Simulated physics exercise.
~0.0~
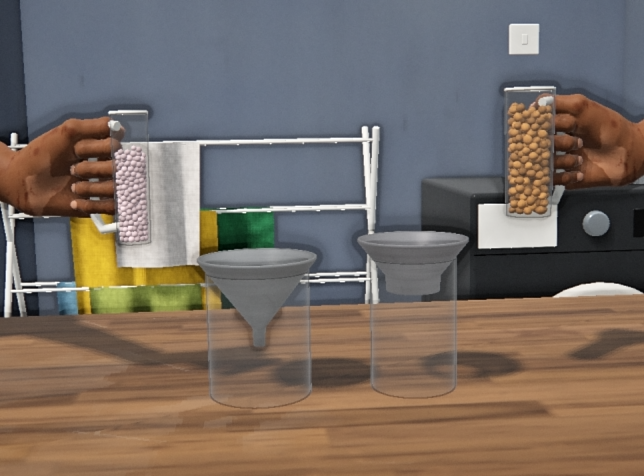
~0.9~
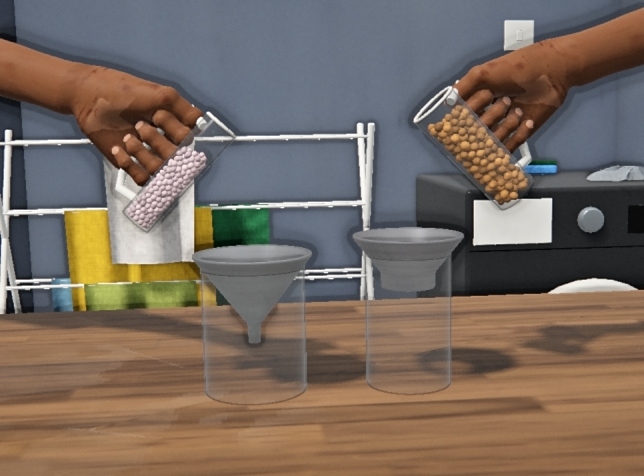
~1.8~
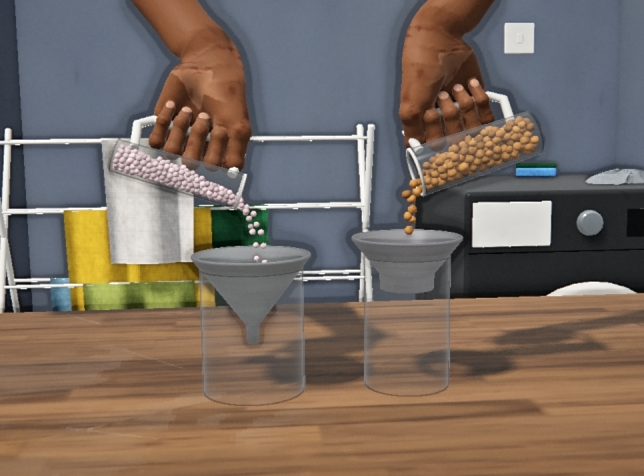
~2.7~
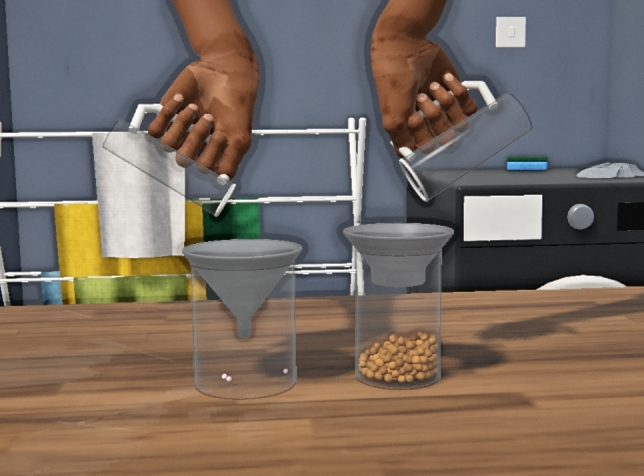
Two hands tipped clear cups over funnels set in two jars, pouring small pink beads on the left and tan balls on the right. The left funnel clogged, letting only a few beads through, while all the tan balls dropped into their jar.
